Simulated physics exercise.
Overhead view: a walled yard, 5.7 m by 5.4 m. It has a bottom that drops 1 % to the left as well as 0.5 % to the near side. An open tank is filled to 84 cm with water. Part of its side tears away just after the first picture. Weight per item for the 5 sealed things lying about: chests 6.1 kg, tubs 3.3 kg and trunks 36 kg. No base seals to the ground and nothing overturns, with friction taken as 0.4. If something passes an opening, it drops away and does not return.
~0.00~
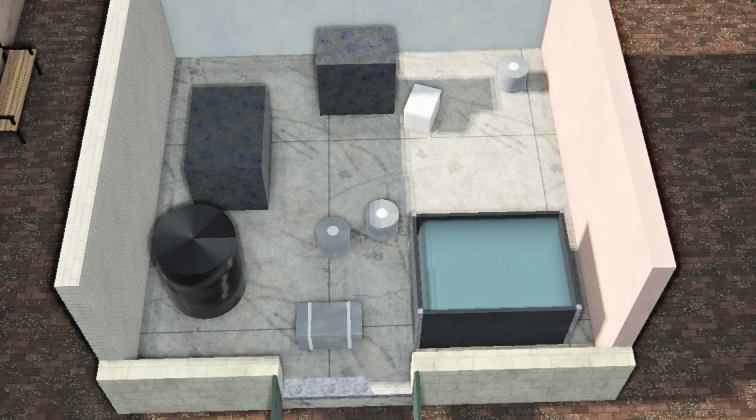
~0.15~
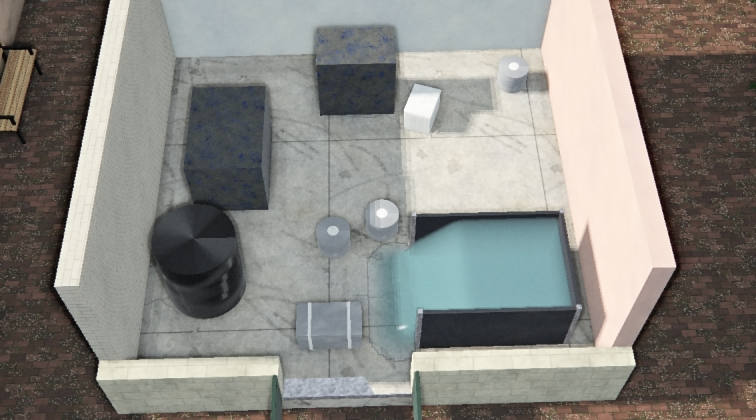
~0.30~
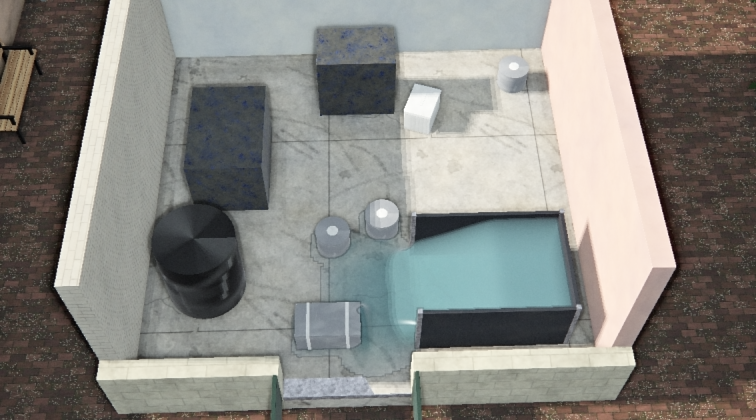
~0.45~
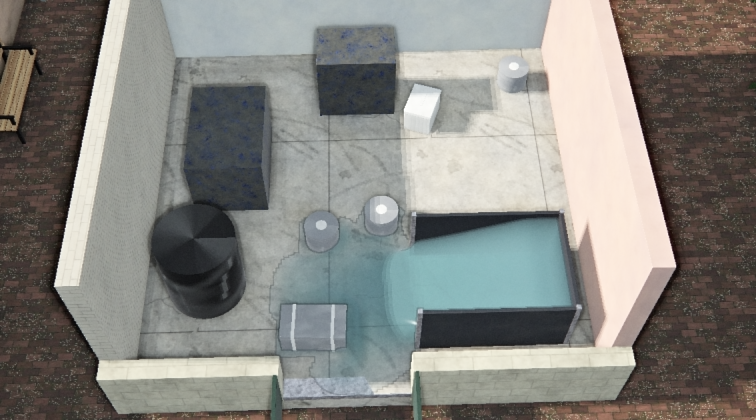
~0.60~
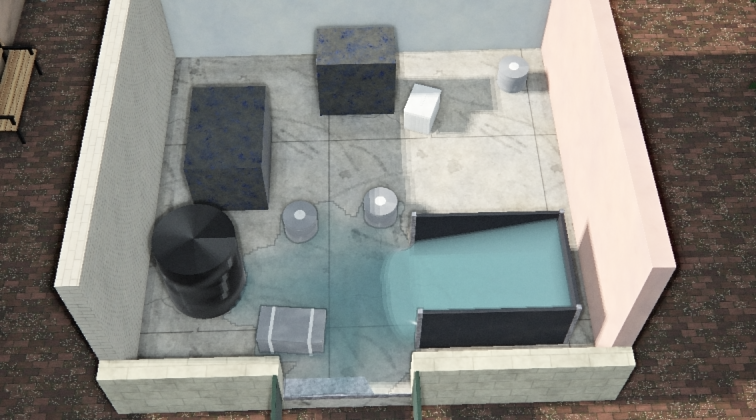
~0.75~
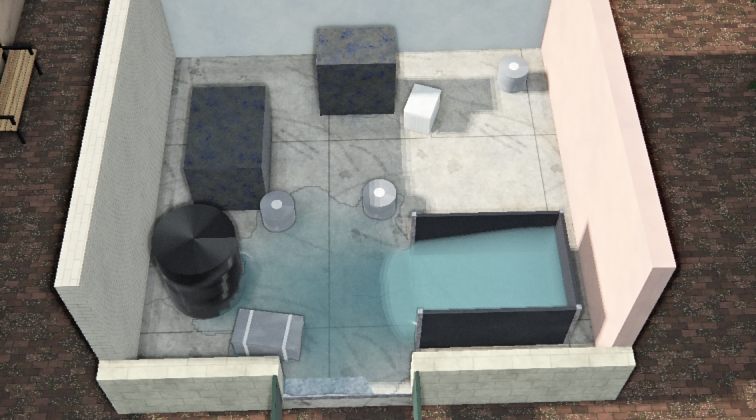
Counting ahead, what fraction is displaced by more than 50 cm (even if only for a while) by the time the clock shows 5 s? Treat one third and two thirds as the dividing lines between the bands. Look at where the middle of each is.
Within the middle third.
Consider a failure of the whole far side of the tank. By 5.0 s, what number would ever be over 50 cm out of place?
That gives 4 of them.
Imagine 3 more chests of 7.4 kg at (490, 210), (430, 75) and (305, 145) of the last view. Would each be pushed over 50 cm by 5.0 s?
Reading them off in order: Not beyond, not beyond, clears the mark.
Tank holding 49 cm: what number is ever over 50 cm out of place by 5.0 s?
Then 2.
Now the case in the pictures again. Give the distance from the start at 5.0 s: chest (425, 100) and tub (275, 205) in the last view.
In turn: 10 cm, 200 cm.
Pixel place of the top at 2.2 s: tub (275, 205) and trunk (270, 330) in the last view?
I'd say close to (159, 228) and close to (167, 306).
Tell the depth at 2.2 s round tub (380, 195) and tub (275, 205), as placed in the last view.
About 1 and 33 cm.
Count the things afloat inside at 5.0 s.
Of them, 2.
After 1.1 s 3 of 5 are over 50 cm from their spots; 1 afloat.
After 2.2 s 3 of 5 are over 50 cm from their spots; 2 afloat.
After 3.5 s 3 of 5 are over 50 cm from their spots; 2 afloat.
After 5.0 s 3 of 5 are over 50 cm from their spots, and 3 have been at some point; 2 afloat.
